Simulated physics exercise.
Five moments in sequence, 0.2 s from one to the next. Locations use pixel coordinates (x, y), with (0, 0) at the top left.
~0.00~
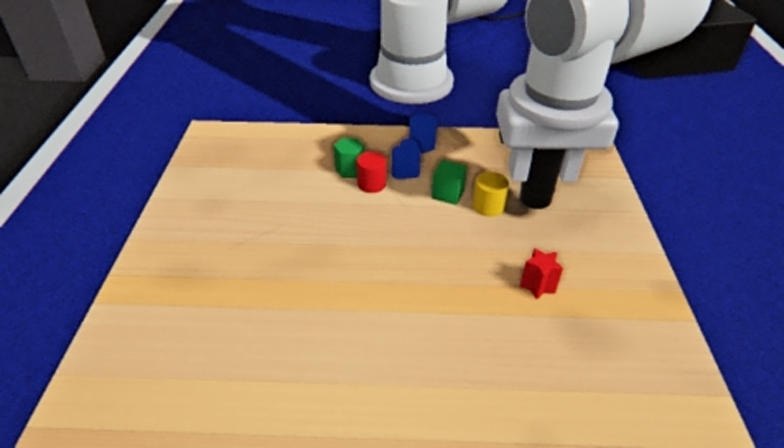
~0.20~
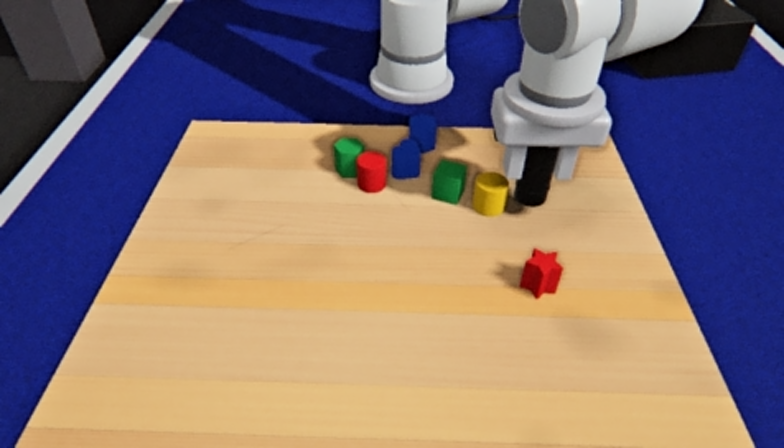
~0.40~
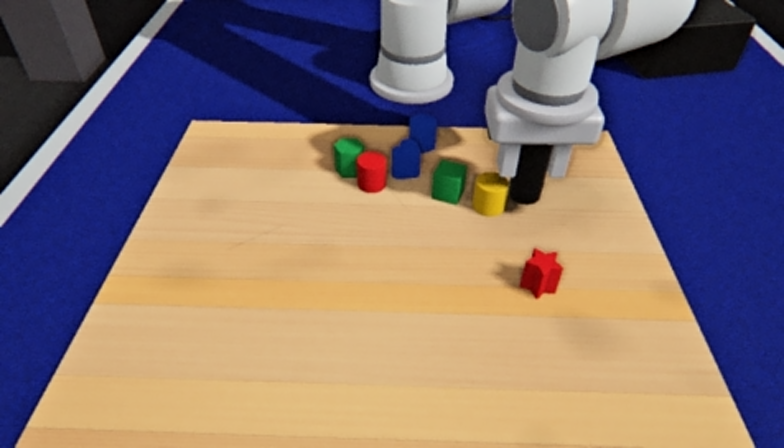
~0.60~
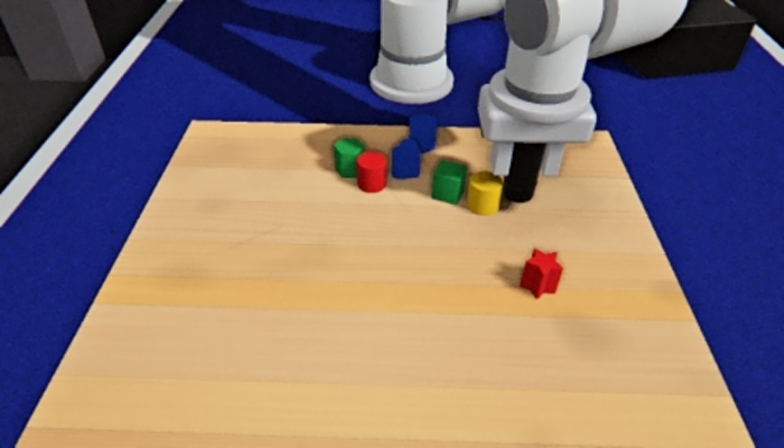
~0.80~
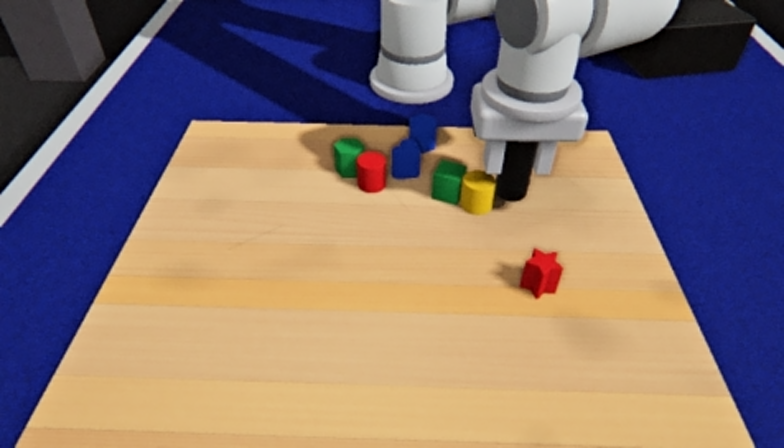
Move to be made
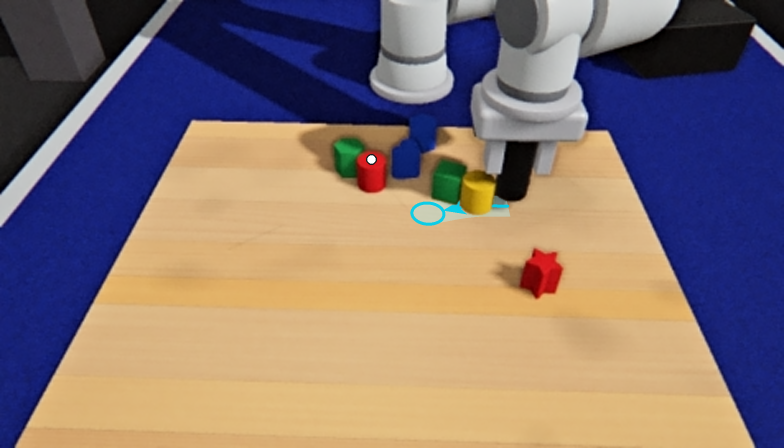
A robot arm moves its black post left and nudges the yellow cylinder slightly left.
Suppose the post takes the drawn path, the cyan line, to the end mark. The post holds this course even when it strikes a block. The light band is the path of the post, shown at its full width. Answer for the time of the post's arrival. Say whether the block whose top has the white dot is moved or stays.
The block whose top has the white dot does not move.
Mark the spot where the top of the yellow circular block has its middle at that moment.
It is at (398, 181).
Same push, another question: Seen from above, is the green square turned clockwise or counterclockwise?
Twists clockwise.
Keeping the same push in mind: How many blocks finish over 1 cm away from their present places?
The way I see it, the answer is two.
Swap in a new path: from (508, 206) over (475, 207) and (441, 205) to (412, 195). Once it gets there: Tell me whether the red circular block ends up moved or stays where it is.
The block stays on its spot.
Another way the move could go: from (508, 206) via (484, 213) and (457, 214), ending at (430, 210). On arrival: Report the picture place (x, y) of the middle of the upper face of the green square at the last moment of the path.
It should be at about (424, 162).
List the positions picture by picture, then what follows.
The first picture shows lower end of the post at (535, 200), tops of blocks, red circular block at (372, 160), green square at (450, 169), yellow circular block at (493, 181).
The second picture shows post at (530, 198), blocks as before.
The third picture shows post at (524, 196), blocks as before.
The fourth picture shows post at (518, 194), yellow circular block at (487, 180).
The fifth picture shows post at (511, 193), red circular block at (372, 160), green square at (450, 169), yellow circular block at (480, 179).
The drawn path runs from (508, 206) by way of (481, 206) and (454, 209) to (428, 213); the dot is on the red circular block.
What follows on the original path. Halfway along, post at (468, 193); green square at (420, 163), turned 55° clockwise; yellow circular block at (437, 180).
At the end, post at (429, 200); red circular block not moved; green square at (417, 162), turned 65° clockwise; yellow circular block at (398, 181).
